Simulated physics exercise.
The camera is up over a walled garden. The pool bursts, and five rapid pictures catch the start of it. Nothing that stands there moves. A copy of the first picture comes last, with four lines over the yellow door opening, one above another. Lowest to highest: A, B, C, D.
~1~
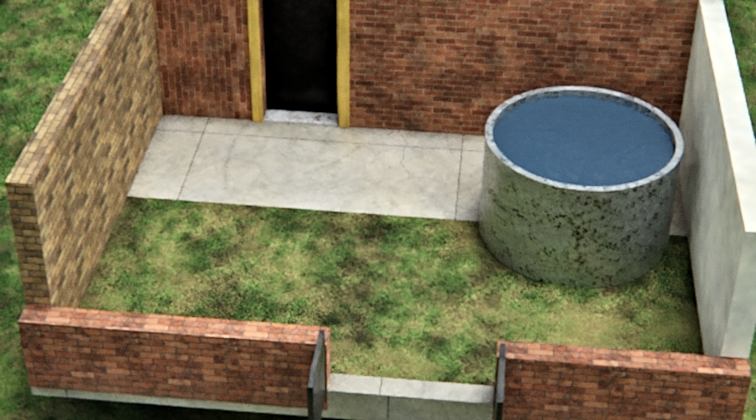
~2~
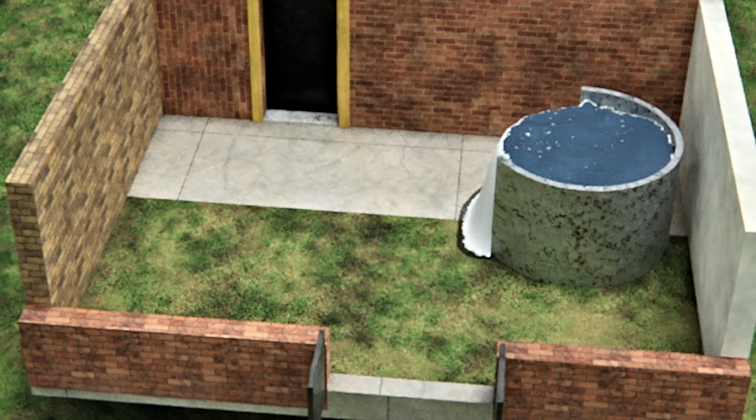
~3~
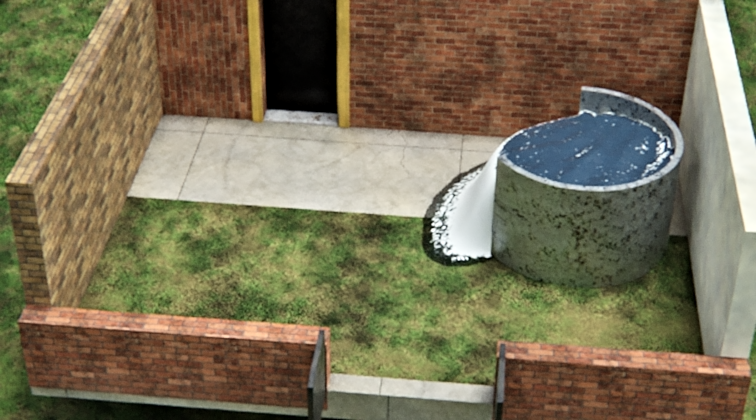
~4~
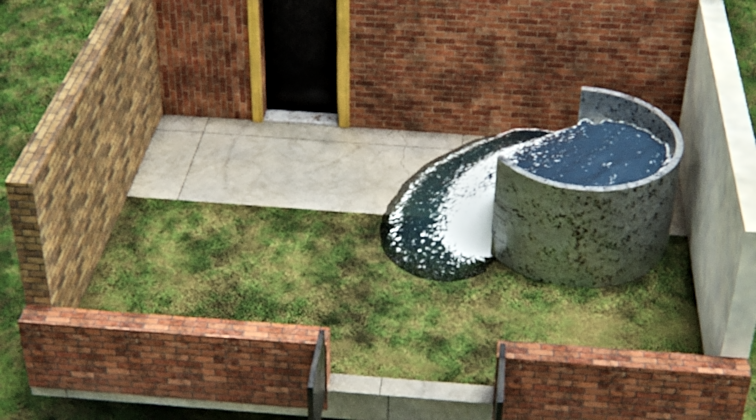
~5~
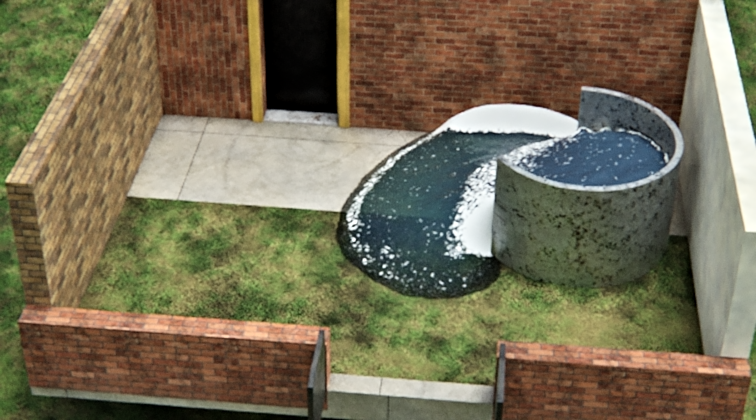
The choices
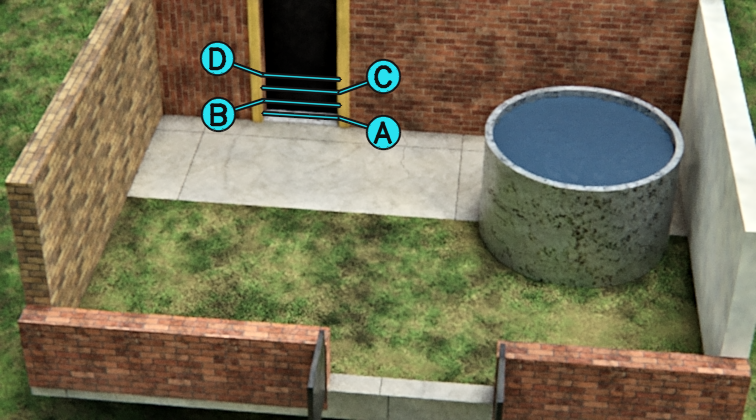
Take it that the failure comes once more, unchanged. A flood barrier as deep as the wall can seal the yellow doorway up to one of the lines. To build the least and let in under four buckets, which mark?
B will do.
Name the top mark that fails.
A.
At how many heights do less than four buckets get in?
Three of them.
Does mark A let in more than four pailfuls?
Yes, it does.
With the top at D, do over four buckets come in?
No.
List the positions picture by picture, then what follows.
Water in the pool at rest, its middle at (583, 142); foot of the yellow doorway at (301, 124); open gate at (414, 329).
Water covers 2 % of the ground and shows as far out as (482, 253).
Water covers 7 % of the ground and shows as far out as (435, 253).
Water covers 14 % of the ground and shows as far out as (409, 266).
Water covers 21 % of the ground and shows as far out as (400, 287).
On the marked copy, A at (301, 115); B at (301, 102); C at (300, 90); D at (300, 77); from the bottom up A, B, C, D.
If A is chosen, about 10 bucketfuls get in.
If B is chosen, a splash gets over, under a bucket.
If C is chosen, nothing gets over.
If D is chosen, nothing gets over.
